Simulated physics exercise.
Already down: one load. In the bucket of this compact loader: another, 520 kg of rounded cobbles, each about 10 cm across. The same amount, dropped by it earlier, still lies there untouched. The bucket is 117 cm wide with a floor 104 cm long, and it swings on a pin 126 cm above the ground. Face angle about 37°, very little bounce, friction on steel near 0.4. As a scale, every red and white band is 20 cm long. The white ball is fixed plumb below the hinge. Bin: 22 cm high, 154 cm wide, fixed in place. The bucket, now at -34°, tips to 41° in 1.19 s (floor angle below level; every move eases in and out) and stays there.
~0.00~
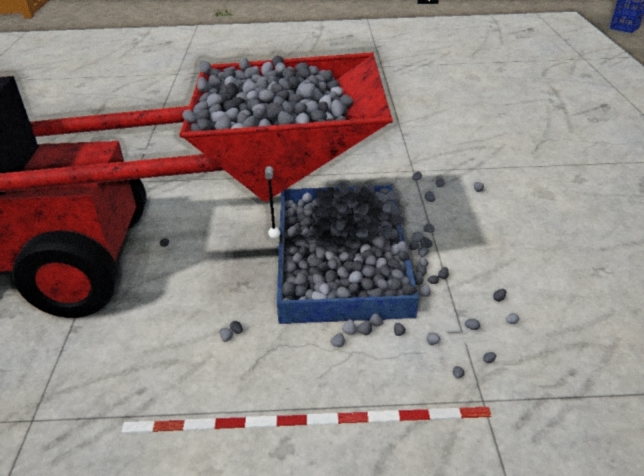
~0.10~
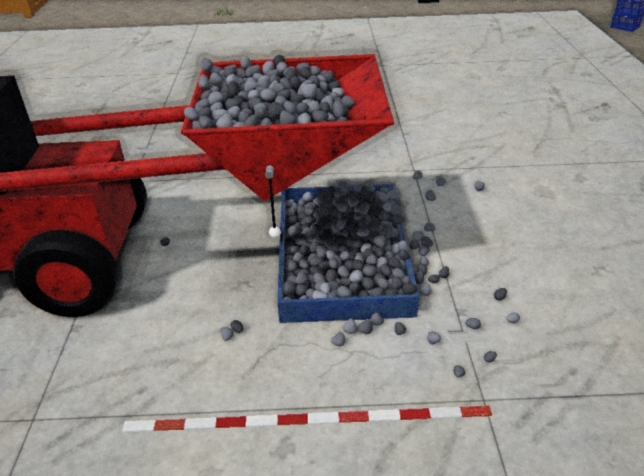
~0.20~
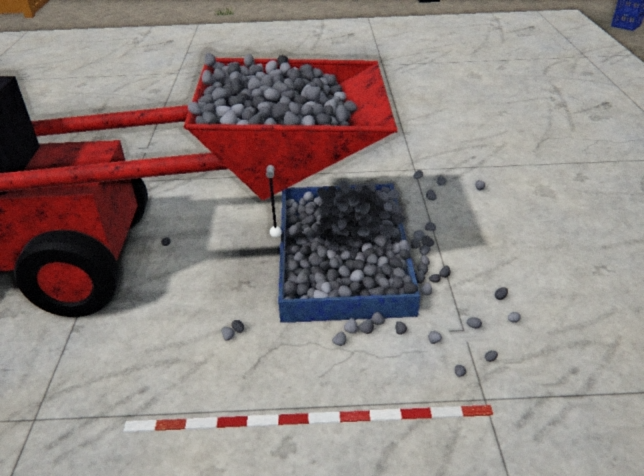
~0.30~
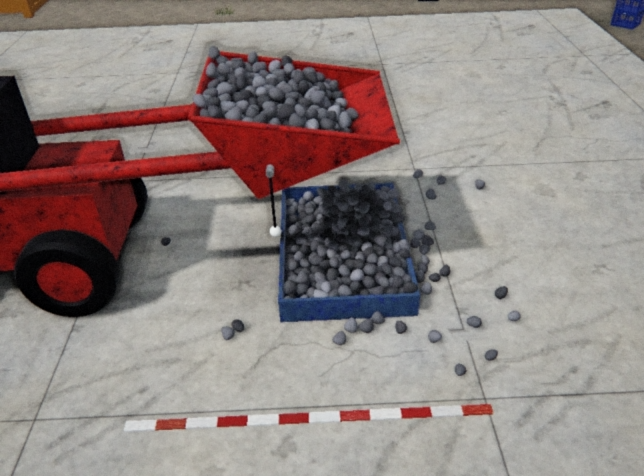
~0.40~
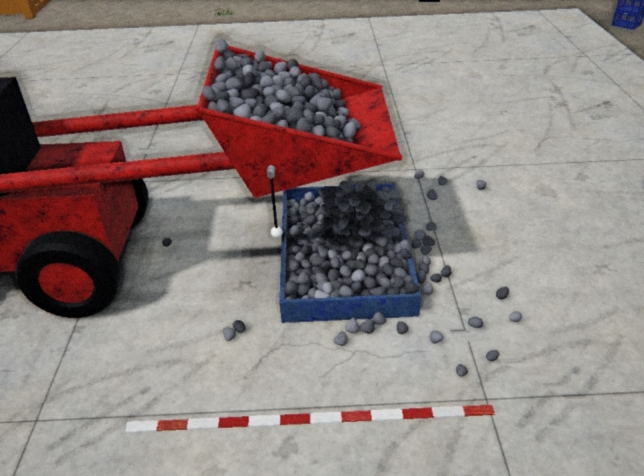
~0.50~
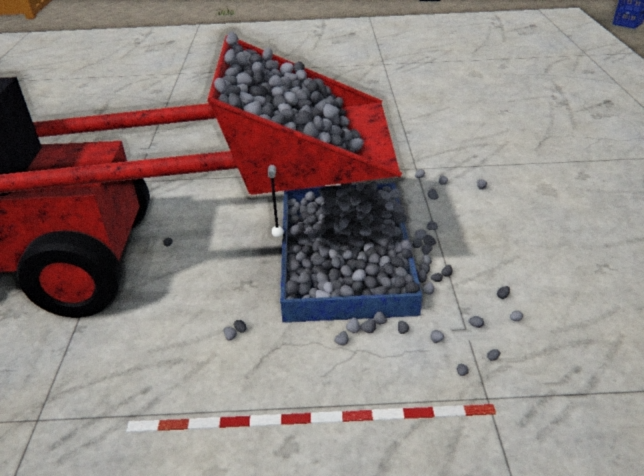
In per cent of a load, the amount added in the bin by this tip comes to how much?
It comes to roughly 30 per cent.
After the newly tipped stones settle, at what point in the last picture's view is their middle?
The centre sits about (419, 244).
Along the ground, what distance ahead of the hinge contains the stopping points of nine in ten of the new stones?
Around 180 cm.
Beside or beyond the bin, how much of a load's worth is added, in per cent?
It comes to roughly 70 percent of a load.
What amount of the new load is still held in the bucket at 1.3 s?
It still holds about 60 per cent.
After 0.9 s the floor is at 29°; in per cent of one load, 100 in the bucket, 1 short of the bin, 92 in the bin, 7 beside or beyond the bin; the foremost stones are at (467, 242).
After 1.3 s the floor is at 41°; in per cent of one load, 58 in the bucket, 1 short of the bin, 132 in the bin, 9 beside or beyond the bin; the foremost stones are at (467, 242).
After 1.6 s the floor is at 41°; in per cent of one load, 15 in the bucket, 1 short of the bin, 136 in the bin, 48 beside or beyond the bin; the foremost stones are at (491, 241).
After 4.4 s the floor is at 41°; in per cent of one load, 0 in the bucket, 1 short of the bin, 123 in the bin, 76 beside or beyond the bin; the foremost stones are at (584, 242). Net gain in the bin, 30.
